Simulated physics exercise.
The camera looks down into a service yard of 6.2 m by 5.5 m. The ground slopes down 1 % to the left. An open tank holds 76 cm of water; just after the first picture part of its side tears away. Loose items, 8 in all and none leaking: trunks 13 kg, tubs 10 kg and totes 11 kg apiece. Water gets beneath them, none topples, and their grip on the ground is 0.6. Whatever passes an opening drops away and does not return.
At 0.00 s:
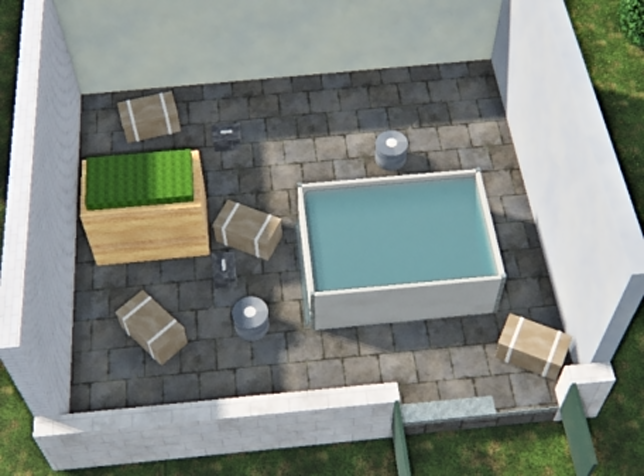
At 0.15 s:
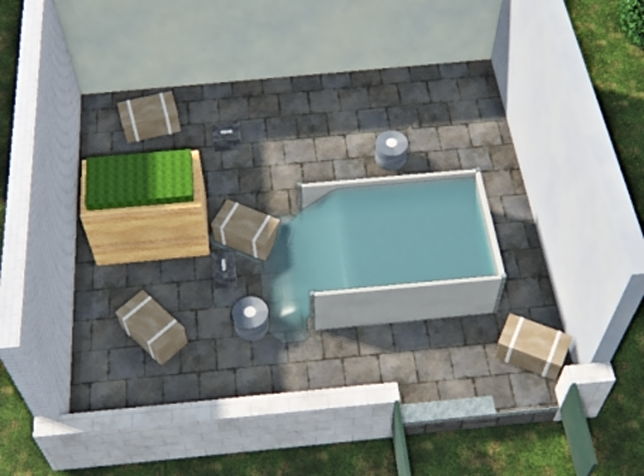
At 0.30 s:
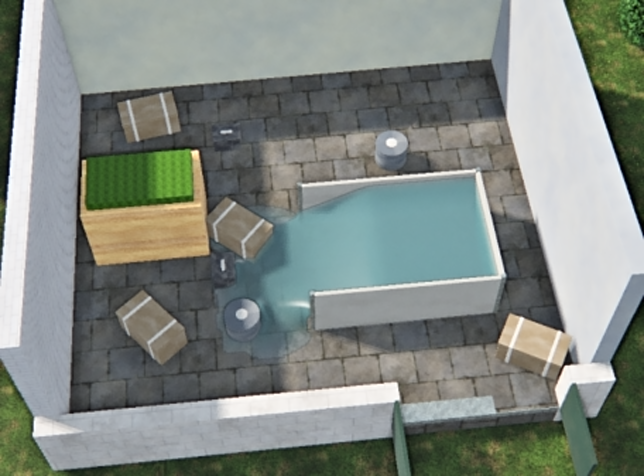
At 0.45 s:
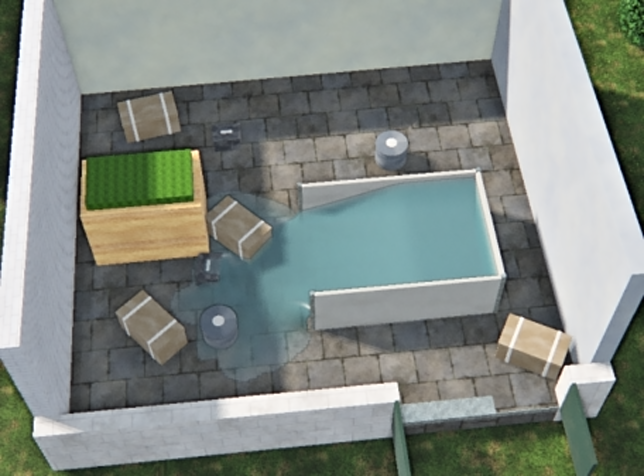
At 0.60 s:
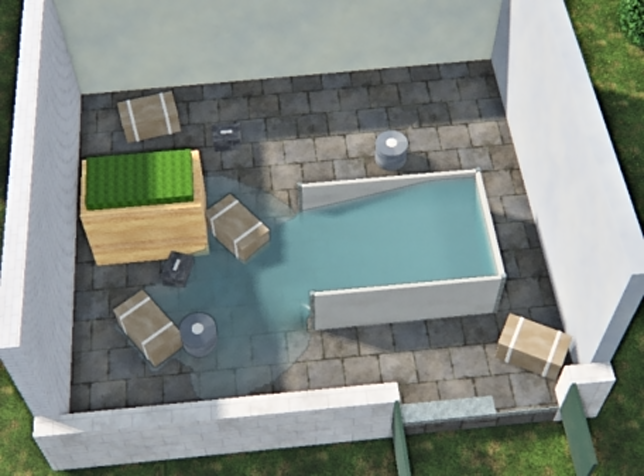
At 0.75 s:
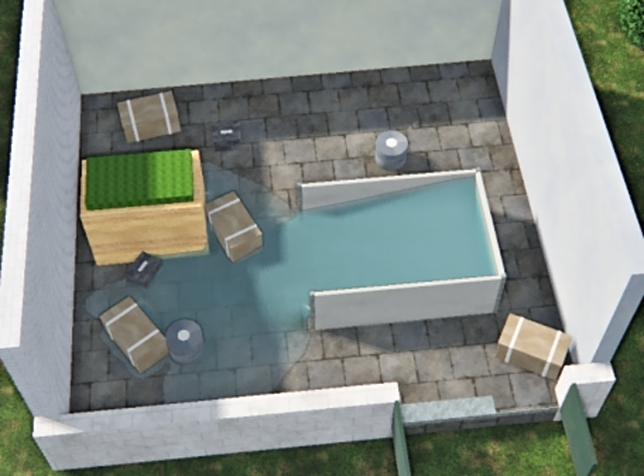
The clip shows water pouring from the open left side of a tank across a walled, paved yard, spreading leftward around boxes and a round tub; the tub and a small dark item slide left, and nearby boxes shift and turn.
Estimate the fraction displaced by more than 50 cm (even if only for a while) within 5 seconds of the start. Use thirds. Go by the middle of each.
It is two thirds or more.
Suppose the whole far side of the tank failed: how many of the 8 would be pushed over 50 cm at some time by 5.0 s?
In that case 4 of them.
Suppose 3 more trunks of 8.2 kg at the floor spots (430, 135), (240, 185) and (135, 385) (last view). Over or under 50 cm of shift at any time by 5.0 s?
In turn: Less, more, past it.
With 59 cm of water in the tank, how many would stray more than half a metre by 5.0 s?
Then 6.
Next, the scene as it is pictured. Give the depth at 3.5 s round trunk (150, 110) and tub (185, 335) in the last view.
About 22 and 16 cm.
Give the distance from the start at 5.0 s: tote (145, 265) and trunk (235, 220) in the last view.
In turn: 200 cm, 250 cm.
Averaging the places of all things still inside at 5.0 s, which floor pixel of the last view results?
At about (323, 217).
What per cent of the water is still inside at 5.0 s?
About 100 per cent.
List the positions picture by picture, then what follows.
A tote at (224, 265), on the bottom; a tub at (250, 312), on the bottom; 3.8 m2 under water; 0 of 8 have shifted, in the first frame.
A tote at (224, 265), on the bottom; a tub at (250, 312) rests on the ground; water covers 4.8 m2; 0 of 8 have shifted, in the second frame.
A tote at (223, 265) rests on the ground; a tub at (242, 314) rests on the ground, 11 cm from its start; water covers 5.7 m2; 2 of 8 have shifted, in the third frame.
A tote at (208, 266) rests on the ground, 20 cm from its start; a tub at (219, 321), on the bottom, 41 cm from its start; 7.2 m2 under water; 3 of 8 have shifted, in the fourth frame.
A tote at (177, 265) rests on the ground, 61 cm from its start; a tub at (198, 329), on the bottom, 68 cm from its start; water covers 8.6 m2; 3 of 8 have shifted, in the fifth frame.
A tote at (143, 266), on the bottom, 106 cm from its start; a tub at (184, 335) rests on the ground, 87 cm from its start; water covers 10.3 m2; 4 of 8 have shifted, in the sixth frame.
After 1.1 s 3 of 8 are over 50 cm from their spots; 2 afloat.
After 2.2 s 6 of 8 are over 50 cm from their spots; 5 afloat.
After 3.5 s 6 of 8 are over 50 cm from their spots; 6 afloat.
After 5.0 s 5 of 8 are over 50 cm from their spots, and 6 have been at some point; 6 afloat.
